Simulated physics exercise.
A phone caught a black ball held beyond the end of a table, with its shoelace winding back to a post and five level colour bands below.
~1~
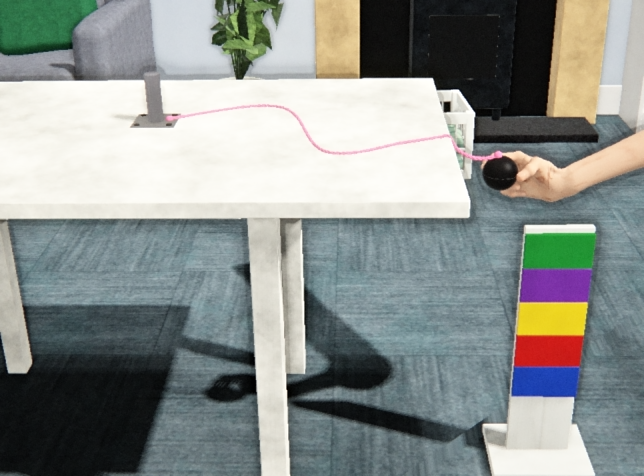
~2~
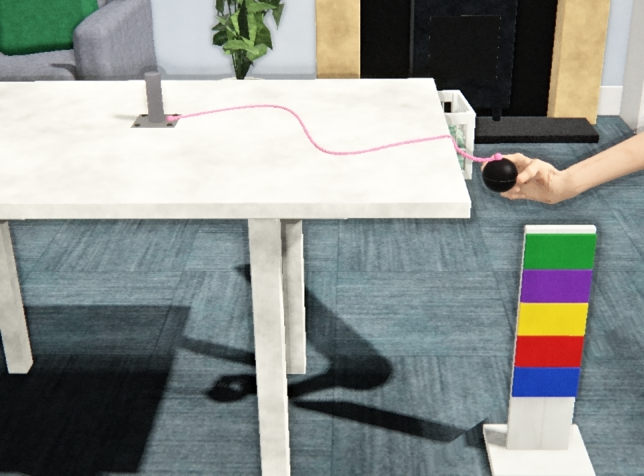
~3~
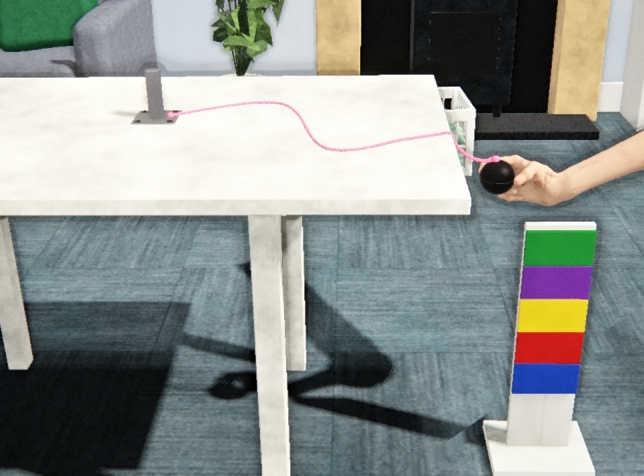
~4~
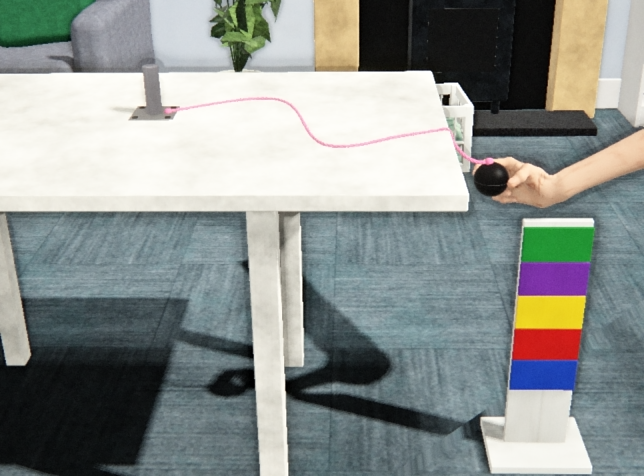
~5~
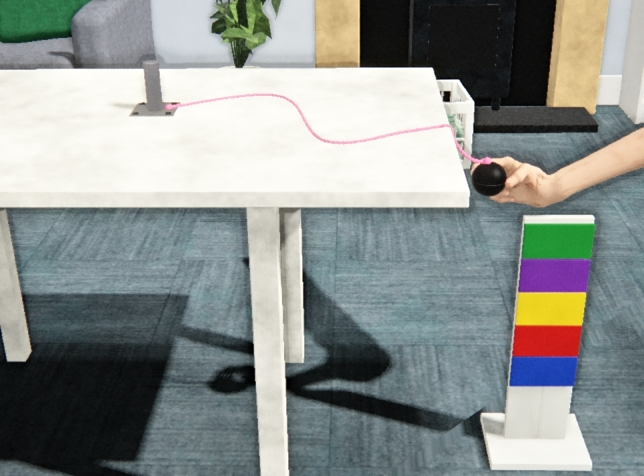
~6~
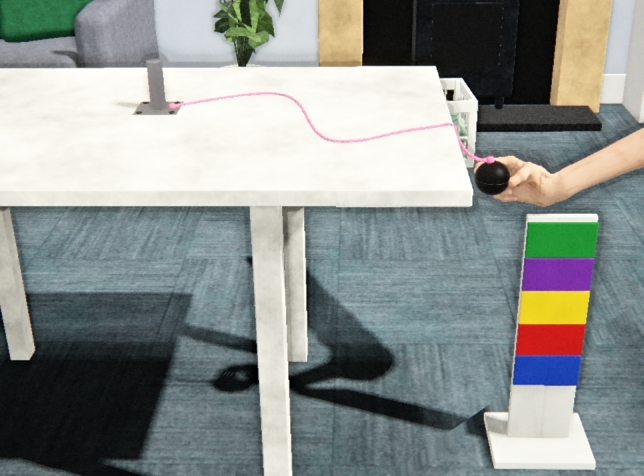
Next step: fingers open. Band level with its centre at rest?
Yellow.
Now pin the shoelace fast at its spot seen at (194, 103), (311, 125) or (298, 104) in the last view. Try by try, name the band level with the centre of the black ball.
Result per try, in sequence: Yellow / green / purple.
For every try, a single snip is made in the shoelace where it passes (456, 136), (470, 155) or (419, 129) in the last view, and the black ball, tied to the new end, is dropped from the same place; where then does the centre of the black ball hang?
(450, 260), (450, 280), (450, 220).
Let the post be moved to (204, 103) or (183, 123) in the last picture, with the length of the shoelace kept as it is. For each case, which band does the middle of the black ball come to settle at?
In turn, red and then red.
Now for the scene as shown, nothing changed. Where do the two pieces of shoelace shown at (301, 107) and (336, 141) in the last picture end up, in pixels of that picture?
Well, the first one sits at (338, 113), and the second one sits at (450, 121).
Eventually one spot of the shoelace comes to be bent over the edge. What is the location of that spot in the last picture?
Look near (336, 141).
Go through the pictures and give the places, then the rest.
In the first frame, black ball (500, 173); green (559, 253); purple (556, 286); yellow (552, 320); red (549, 352); blue (545, 383).
In the second frame, black ball (500, 175); shoelace through (206, 113) (279, 107) (306, 131) (341, 154) (418, 141).
In the third frame, black ball (497, 177).
In the fourth frame, black ball (491, 179); shoelace through (204, 105) (277, 100) (304, 123) (340, 147) (416, 134).
In the fifth frame, black ball (489, 179).
In the sixth frame, black ball (492, 178); shoelace through (208, 100) (281, 95) (308, 118) (343, 142) (420, 129).
Early on, ball near (450, 292); level with yellow.
Midway, ball near (443, 297); level with yellow.
Finally, ball near (443, 299); level with yellow. The shoelace holds its middle at yellow.
